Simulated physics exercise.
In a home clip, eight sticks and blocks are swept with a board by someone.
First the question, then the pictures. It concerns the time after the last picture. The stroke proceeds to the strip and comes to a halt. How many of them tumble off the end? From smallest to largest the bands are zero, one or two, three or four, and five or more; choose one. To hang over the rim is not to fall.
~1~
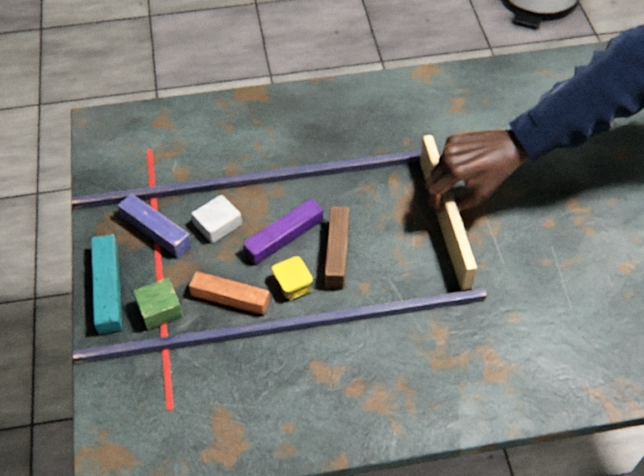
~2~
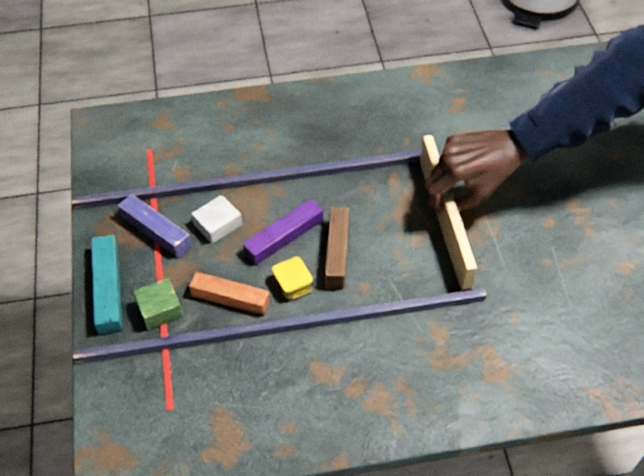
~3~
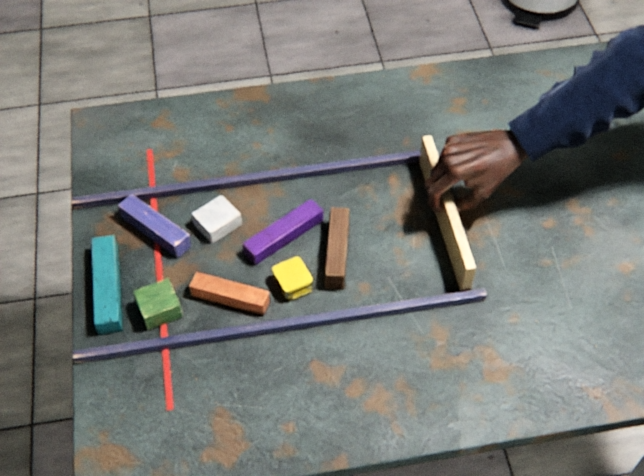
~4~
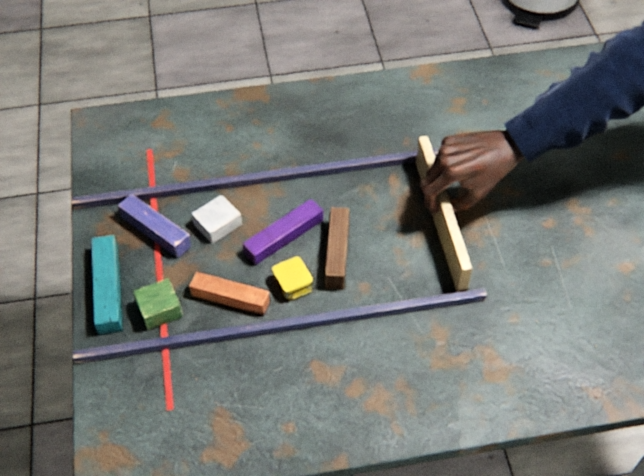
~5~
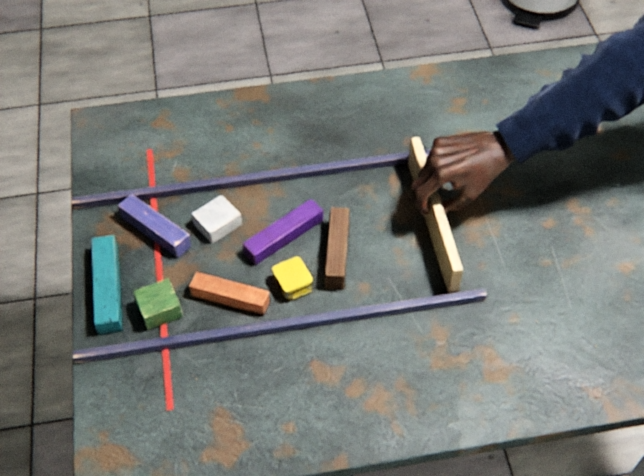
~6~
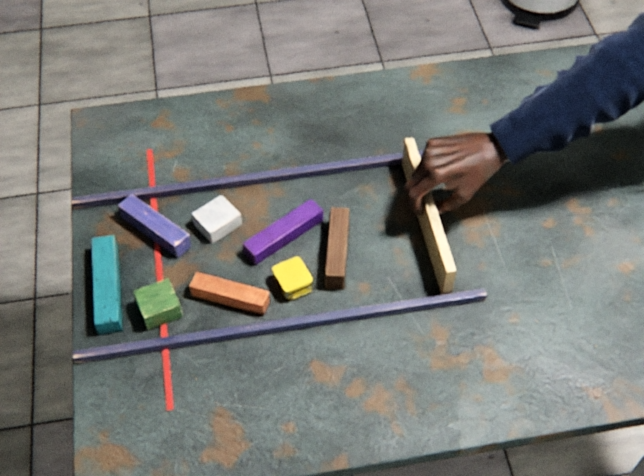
The right band is one or two.
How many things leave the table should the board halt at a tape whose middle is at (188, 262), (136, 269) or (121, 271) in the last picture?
Floor tally per try: 0 / 3 / 3.
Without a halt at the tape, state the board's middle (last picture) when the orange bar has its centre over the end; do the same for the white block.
Roughly (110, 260); for the second one, roughly (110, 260).
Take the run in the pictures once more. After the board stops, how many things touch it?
I count 3 of them.
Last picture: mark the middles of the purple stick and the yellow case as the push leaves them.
Going in order: First (122, 249), then (125, 291).
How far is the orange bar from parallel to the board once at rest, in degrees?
It is near 60° out of line.
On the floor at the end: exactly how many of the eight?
Count = 2.
Early on, none off yet; turquoise bar at rest near (107, 283); green block at rest near (158, 304); blue bar at rest near (154, 226).
Finally, the number that fall off is one or two; lost, green block and turquoise bar.
